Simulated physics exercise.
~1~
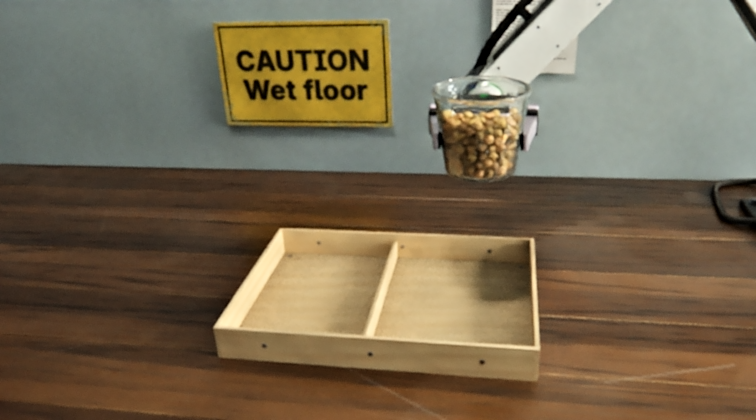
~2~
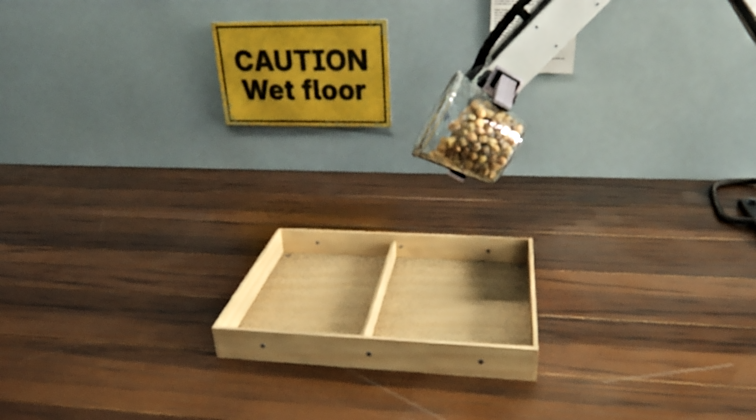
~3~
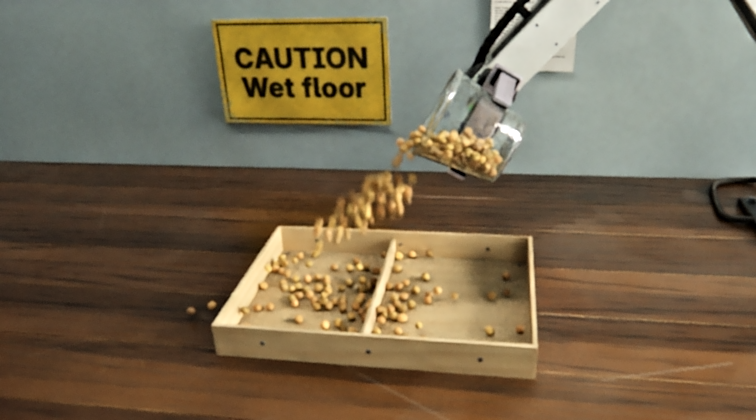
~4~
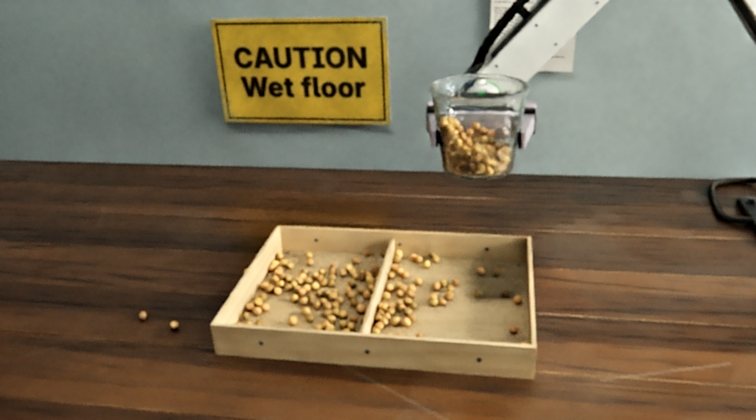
On a dark wooden tabletop against a blue-grey wall, seen from the front and slightly above, a white robotic arm reaches in from the upper right, holding a clear glass beaker of tan chickpeas. A yellow caution sign hangs on the wall, and below the beaker sits a pale wooden tray split by a cross wall. The arm tips the beaker to the left, and chickpeas stream out, scattering across both compartments. The beaker then swings back upright, still partly full. More chickpeas lie in the left compartment than the right, and a couple rest on the table.
